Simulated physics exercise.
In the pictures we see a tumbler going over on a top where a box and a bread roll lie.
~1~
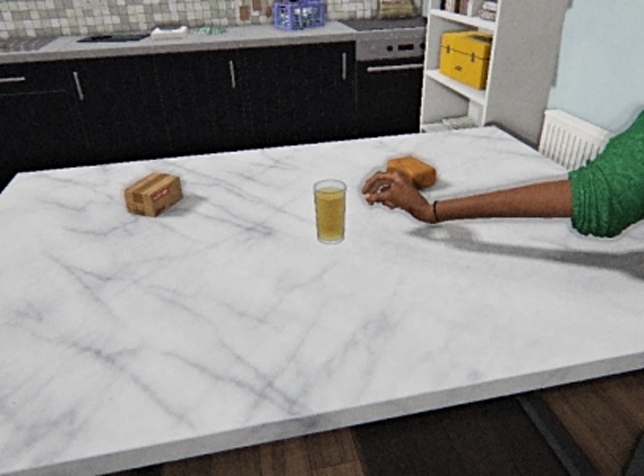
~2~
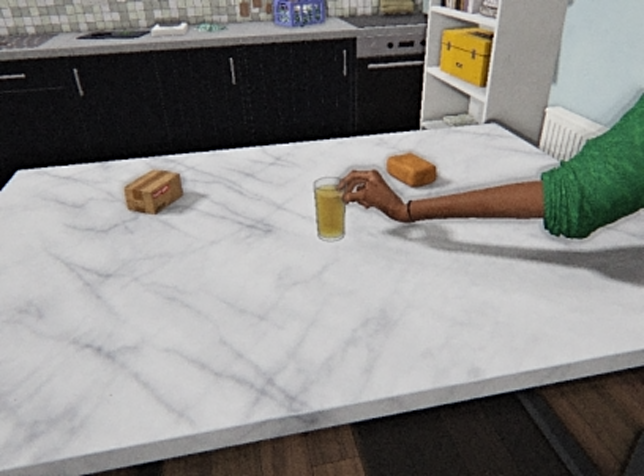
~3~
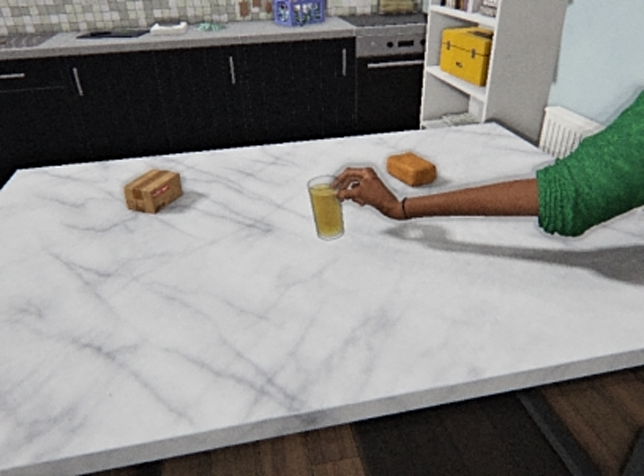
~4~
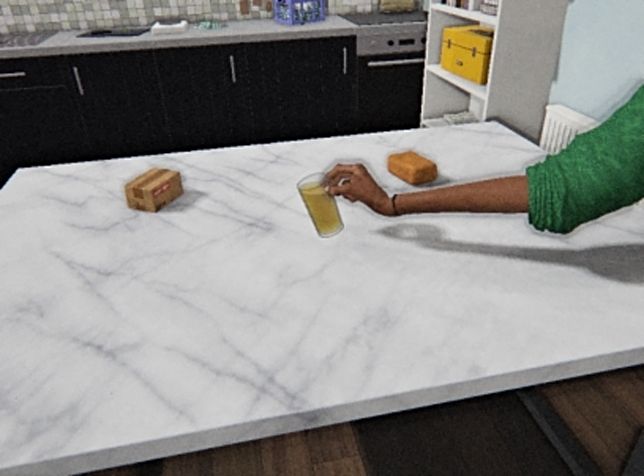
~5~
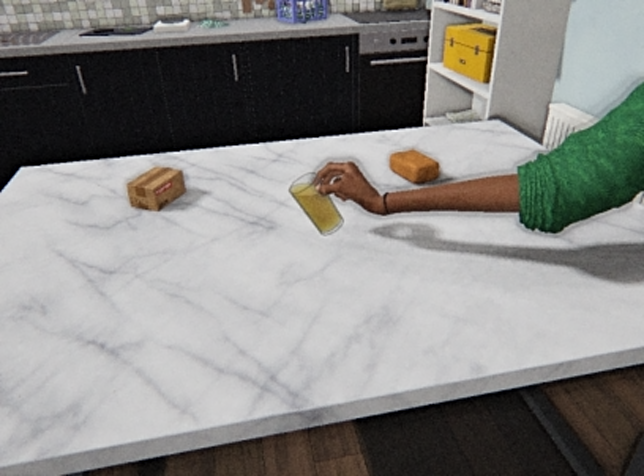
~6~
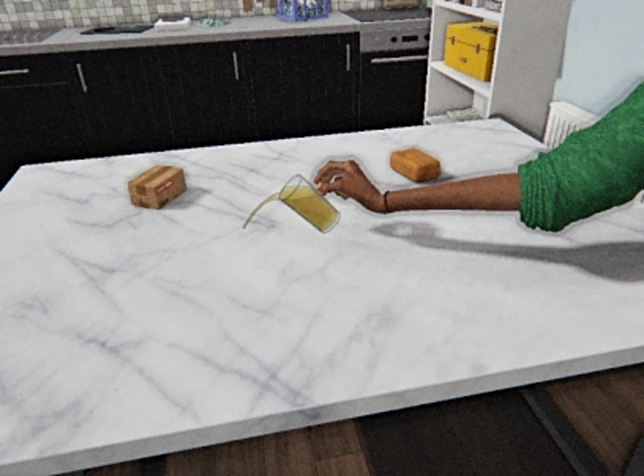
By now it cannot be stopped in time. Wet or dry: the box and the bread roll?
Box becomes wet, bread roll comes out dry.
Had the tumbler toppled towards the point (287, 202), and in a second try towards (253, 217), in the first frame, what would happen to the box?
Case one, the item is caught; case two, the item is caught.
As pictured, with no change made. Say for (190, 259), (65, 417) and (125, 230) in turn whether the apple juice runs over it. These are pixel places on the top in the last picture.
In the order listed they come out caught by it, never touched, caught by it.
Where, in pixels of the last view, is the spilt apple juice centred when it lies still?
The centre comes to rest around (123, 248).
Next, the puddle covers about as much as a tray; the box is clear of it; the bread roll is clear of it.
After that, the puddle covers about as much as a big tray; the box is in it; the bread roll is clear of it.
Finally, the puddle covers about as much as a big tray; the box is in it; the bread roll is clear of it.
